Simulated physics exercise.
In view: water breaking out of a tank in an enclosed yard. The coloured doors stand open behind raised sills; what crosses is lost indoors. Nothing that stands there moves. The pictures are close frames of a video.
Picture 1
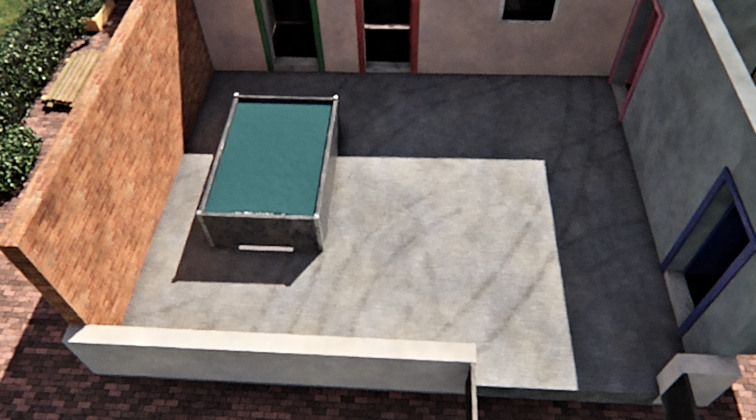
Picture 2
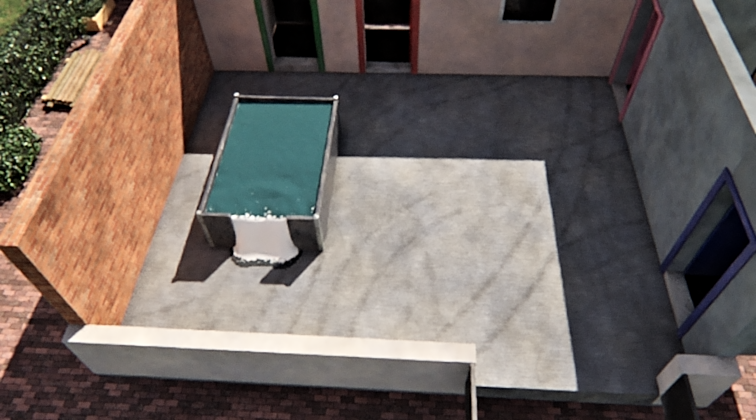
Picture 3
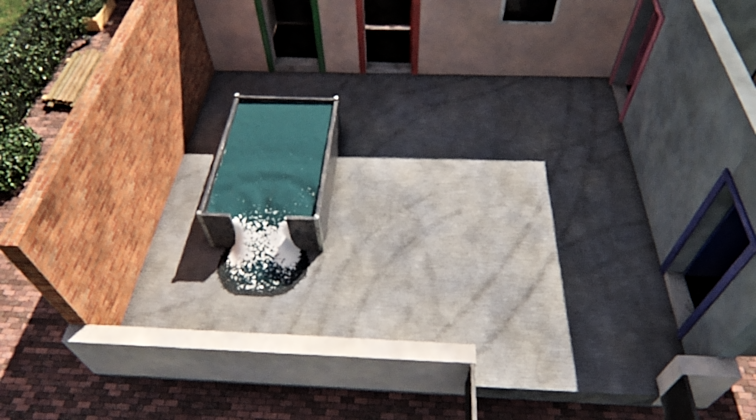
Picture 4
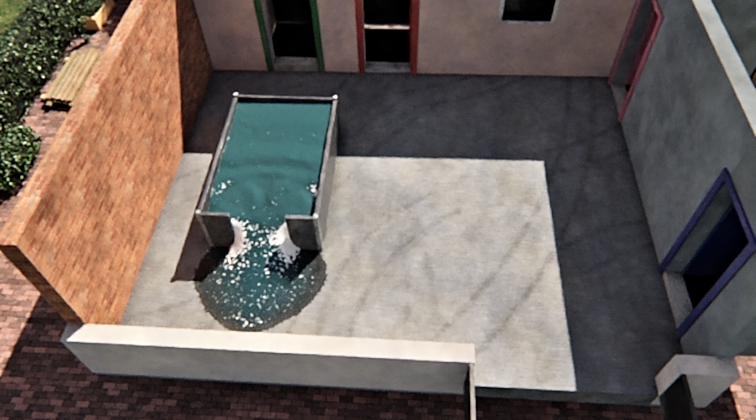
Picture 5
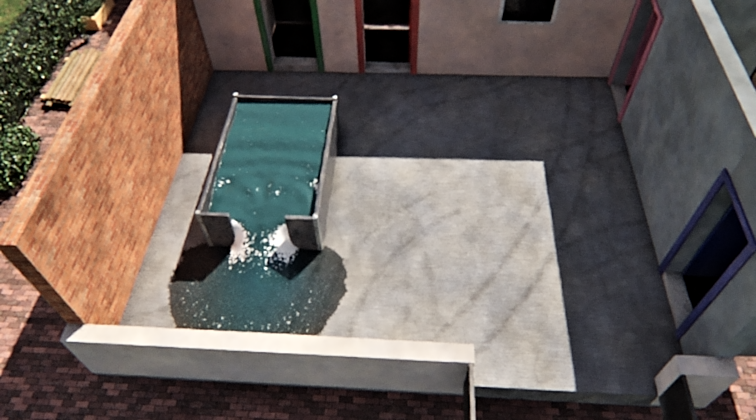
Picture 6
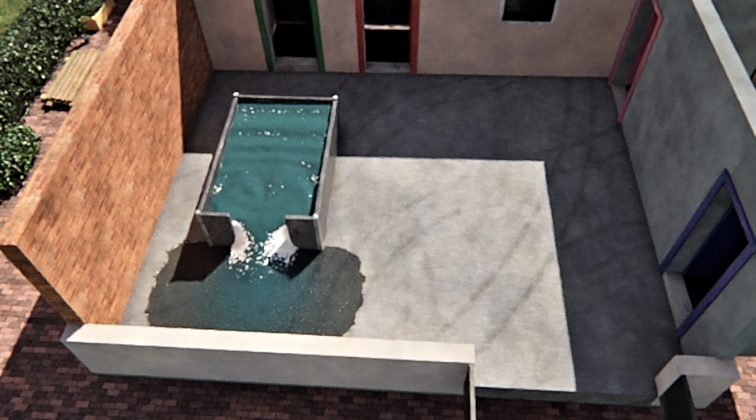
Water bursting through a gap in the near side of a raised tank and spreading across a walled yard's pale floor.
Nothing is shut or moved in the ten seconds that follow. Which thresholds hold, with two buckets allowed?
The pink door holds within the limit; the green door holds within the limit; the red door holds within the limit; the blue door holds within the limit.
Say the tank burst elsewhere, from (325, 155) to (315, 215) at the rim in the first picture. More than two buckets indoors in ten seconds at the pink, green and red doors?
One by one: The pink door passes that mark, the green door lets less in, the red door holds.
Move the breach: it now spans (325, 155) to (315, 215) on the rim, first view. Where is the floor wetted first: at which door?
I say the blue one.
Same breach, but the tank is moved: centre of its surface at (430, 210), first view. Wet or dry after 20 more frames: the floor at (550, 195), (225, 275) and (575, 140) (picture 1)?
One after the other: Clear, awash, dry.
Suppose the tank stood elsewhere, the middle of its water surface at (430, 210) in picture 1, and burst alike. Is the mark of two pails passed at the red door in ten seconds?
My reading: The red one holds.
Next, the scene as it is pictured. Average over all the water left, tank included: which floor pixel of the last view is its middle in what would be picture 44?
Close to (315, 210).
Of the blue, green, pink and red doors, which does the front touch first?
I say the blue-painted one.
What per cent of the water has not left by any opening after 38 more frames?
Close to 98 %.
A moment on, water covers 15 % of the floor; the pink door not reached, the green door not reached, the red door not reached, the blue door not reached.
Next, water covers 25 % of the floor; the pink door not reached, the green door not reached, the red door not reached, the blue door not reached.
Then, water covers 50 % of the floor; the pink door not reached, the green door not reached, the red door not reached, the blue door wet at the sill, nothing in.
Later, water covers 75 % of the floor; the pink door wet at the sill, nothing in, the green door wet at the sill, nothing in, the red door wet at the sill, nothing in, the blue door under two buckets in.
In the end, water covers 95 % of the floor; the pink door wet at the sill, nothing in, the green door wet at the sill, nothing in, the red door wet at the sill, nothing in, the blue door under two buckets in.
